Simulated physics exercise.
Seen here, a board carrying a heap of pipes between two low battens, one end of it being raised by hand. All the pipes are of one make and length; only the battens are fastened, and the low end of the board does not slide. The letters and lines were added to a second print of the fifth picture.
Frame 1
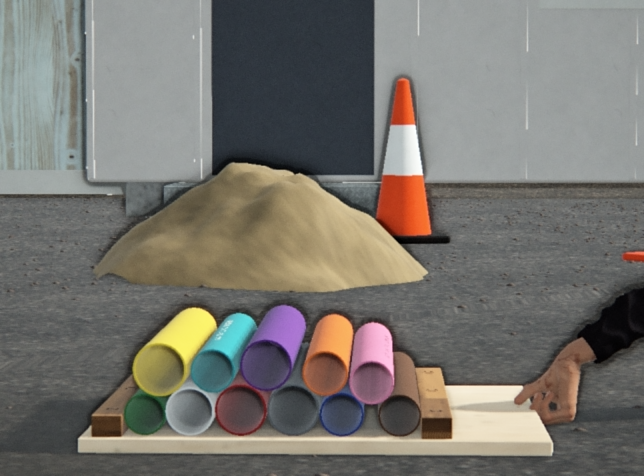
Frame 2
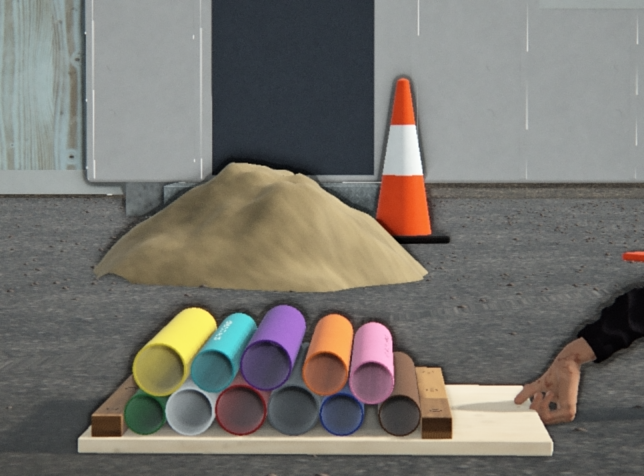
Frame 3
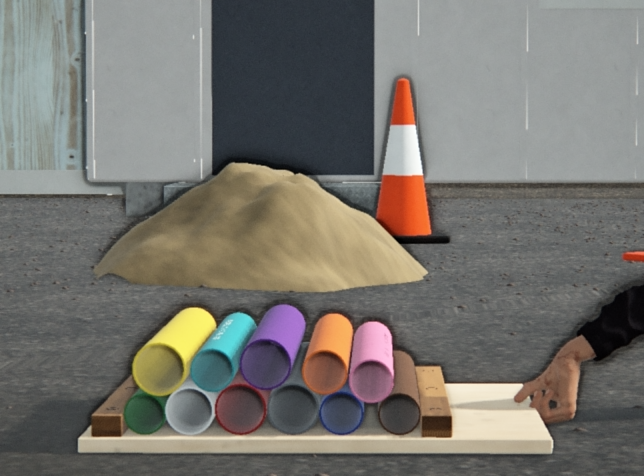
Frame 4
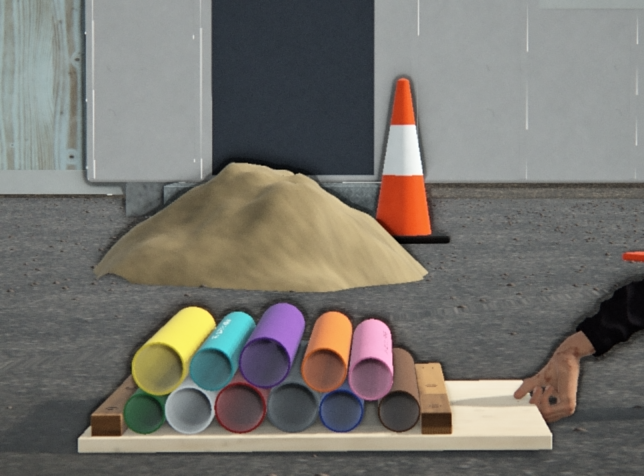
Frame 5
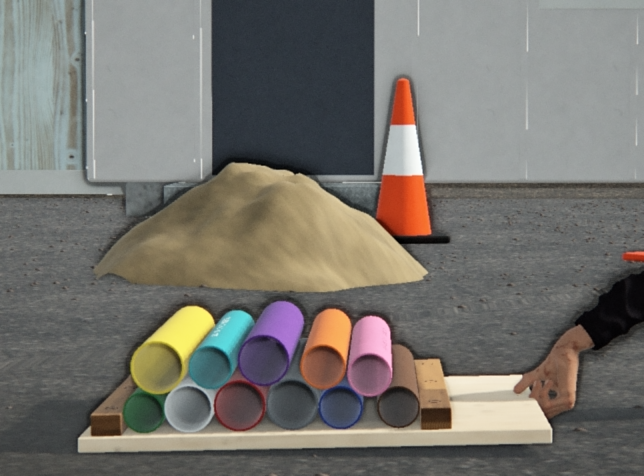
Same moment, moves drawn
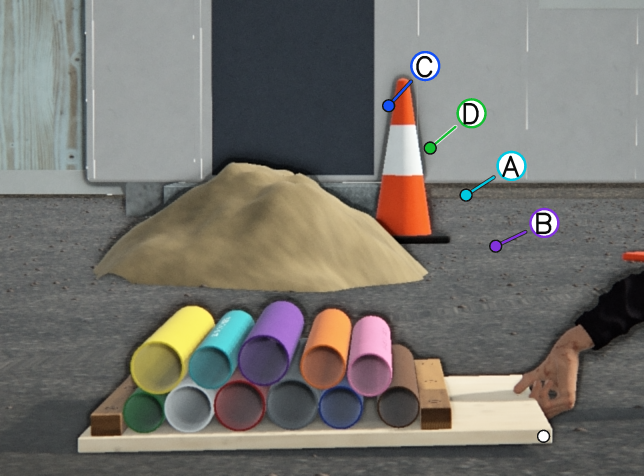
At the start, a pale board lies on the ground before a sand pile and traffic cone, carrying colourful pipes stacked between two wooden battens, a hand at its right end. The hand then lifts that end very slightly, tilting the board a little, while the pipes keep their places in the stack.
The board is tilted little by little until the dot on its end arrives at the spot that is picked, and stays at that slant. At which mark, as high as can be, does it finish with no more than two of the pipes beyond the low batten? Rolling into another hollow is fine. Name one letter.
At most to B.
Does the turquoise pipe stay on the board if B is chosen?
The turquoise pipe: Yes.
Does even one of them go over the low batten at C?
Yes, at C.
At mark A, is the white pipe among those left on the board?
The white pipe: Yes.
On the marked copy, A at (466, 195); B at (496, 246); C at (389, 106); D at (430, 148); the white dot at (543, 437).
With B. Early on, board at 16°.
Further on, board at 26°.
At the end, board at 26°, one over the low batten (yellow).
As for the rest, A five over the low batten; C five over the low batten; D five over the low batten.
